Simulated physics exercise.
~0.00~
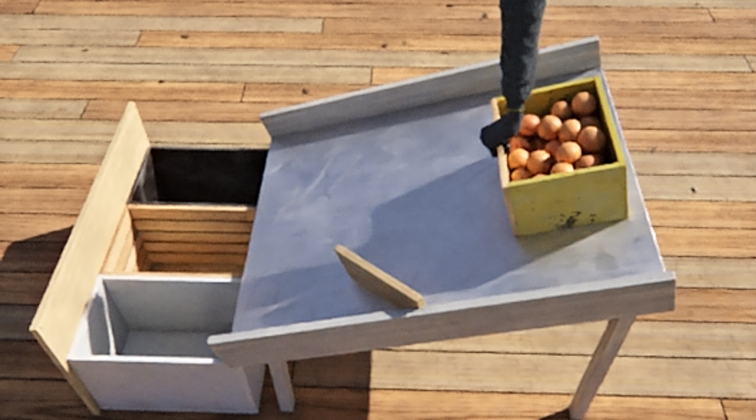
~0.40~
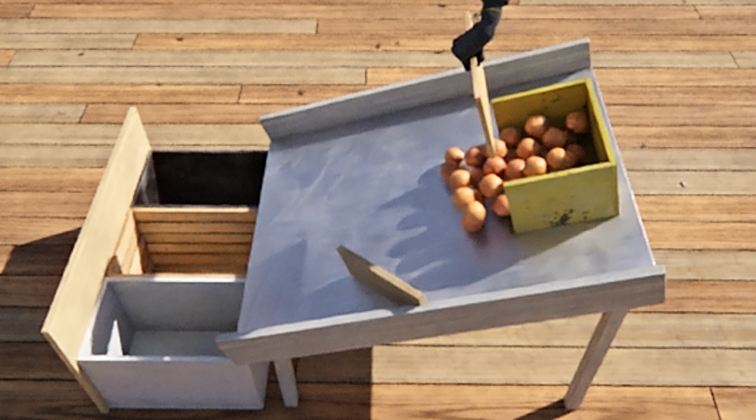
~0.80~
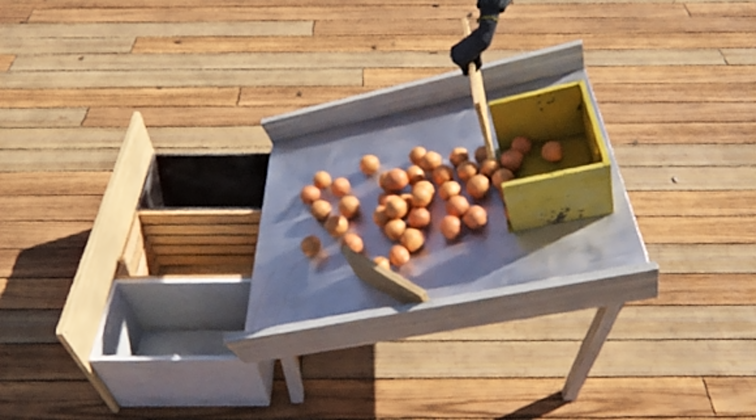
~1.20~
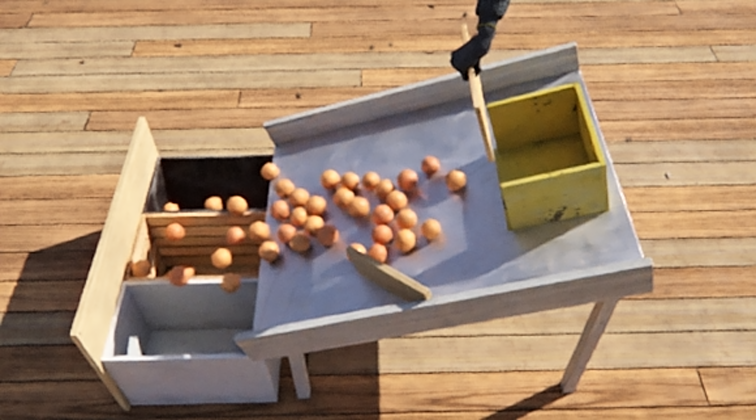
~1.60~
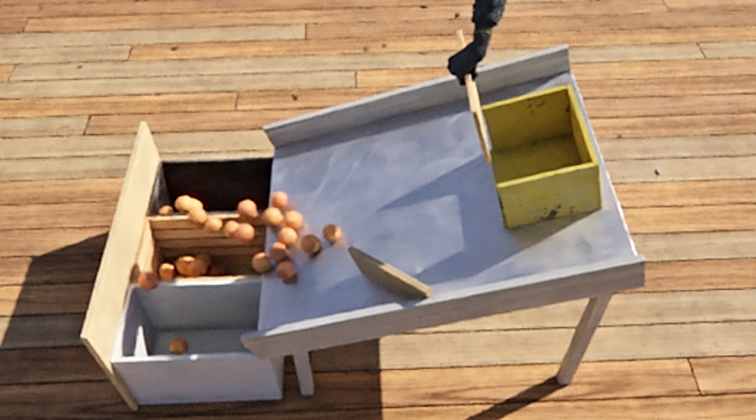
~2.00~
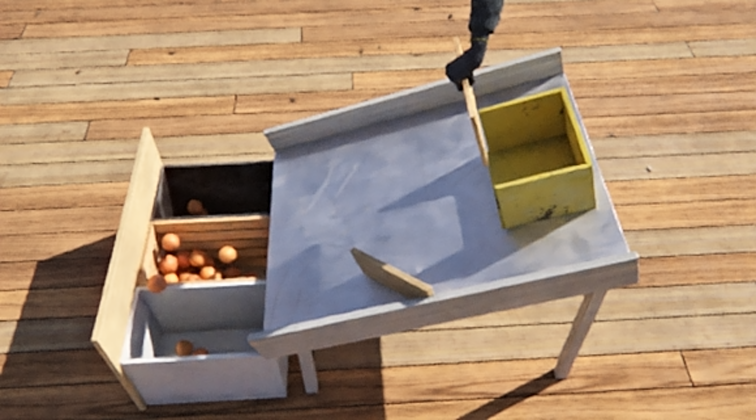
The footage shows a dark arm lifting the gate of a yellow pen on a tilted table, releasing oranges that roll left past an angled board and drop off the edge, most landing in the wooden bin and a few in the white tub and black bin.
